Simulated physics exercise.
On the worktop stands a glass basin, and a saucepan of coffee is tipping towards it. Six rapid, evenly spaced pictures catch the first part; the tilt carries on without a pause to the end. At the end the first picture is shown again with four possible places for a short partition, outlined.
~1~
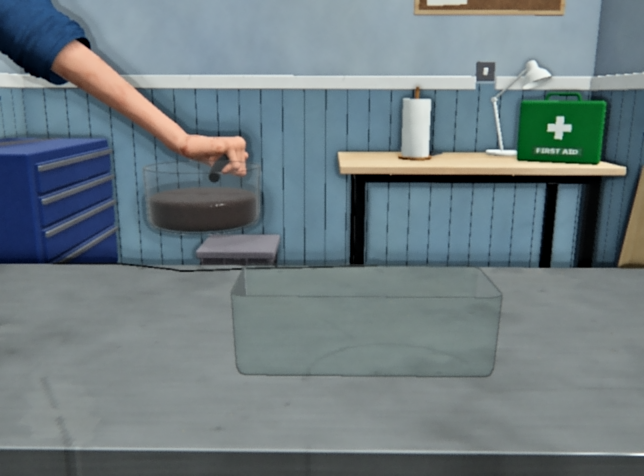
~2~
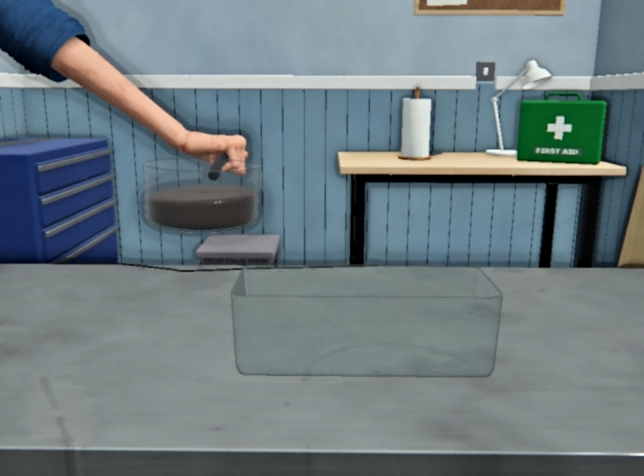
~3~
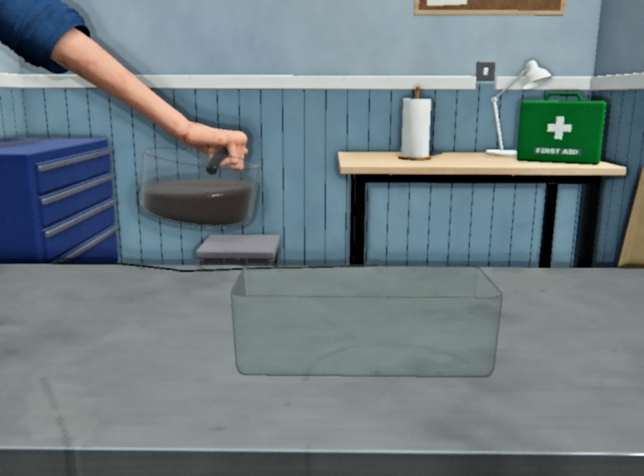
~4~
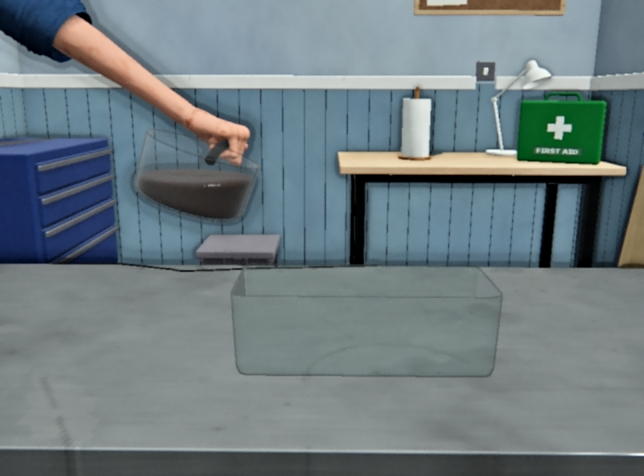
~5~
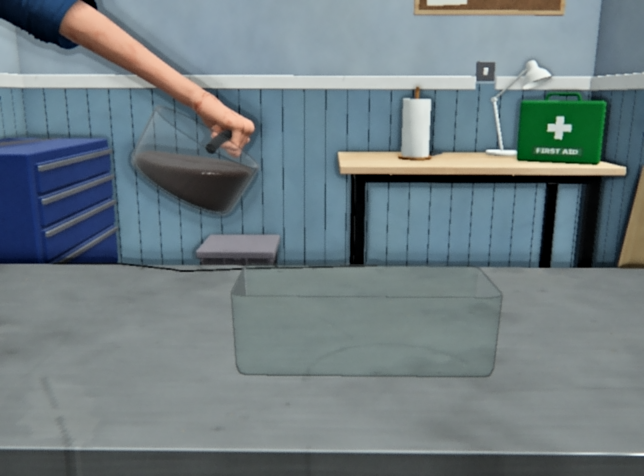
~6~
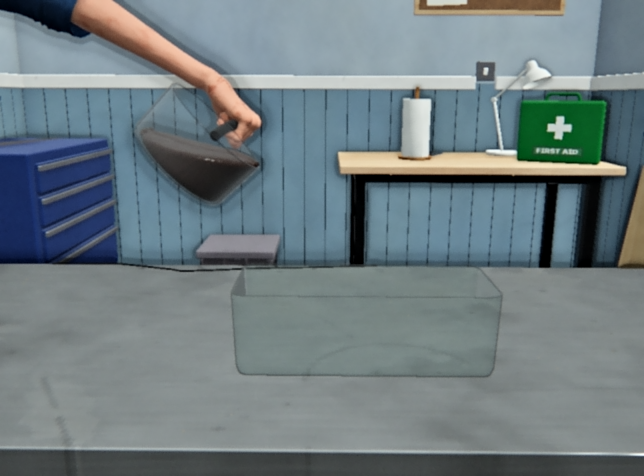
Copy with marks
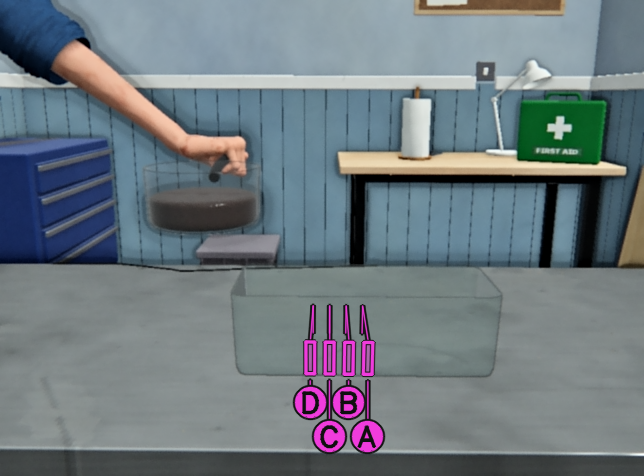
In this clip, a hand holds a clear container of dark liquid above and left of an empty glass basin on a grey worktop, then gradually tilts it steeply towards the right, with no liquid leaving the container.
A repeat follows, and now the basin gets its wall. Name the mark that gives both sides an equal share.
Slot B.
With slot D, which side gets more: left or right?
The right one.
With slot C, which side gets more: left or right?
More ends on the right.
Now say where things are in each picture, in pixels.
The first frame shows upright, lip at (257, 166); basin from (236, 372) to (493, 374); nothing has left yet.
The second frame shows tipped about 2°, lip at (257, 166); nothing has left yet.
The third frame shows tipped about 9°, lip at (257, 166); nothing has left yet.
The fourth frame shows tipped about 19°, lip at (257, 166); nothing has left yet.
The fifth frame shows tipped about 32°, lip at (257, 166); nothing has left yet.
The sixth frame shows tipped about 46°, lip at (257, 166); nothing has left yet.
In magenta, A at (367, 380); B at (348, 380); C at (329, 380); D at (310, 380).
With A, about 79 % ends left of the wall and 17 % right of it; 4 % is lost outside.
With B, about 46 % ends left of the wall and 49 % right of it; 5 % is lost outside.
With C, about 20 % ends left of the wall and 76 % right of it; 4 % is lost outside.
With D, about 11 % ends left of the wall and 85 % right of it; 4 % is lost outside.
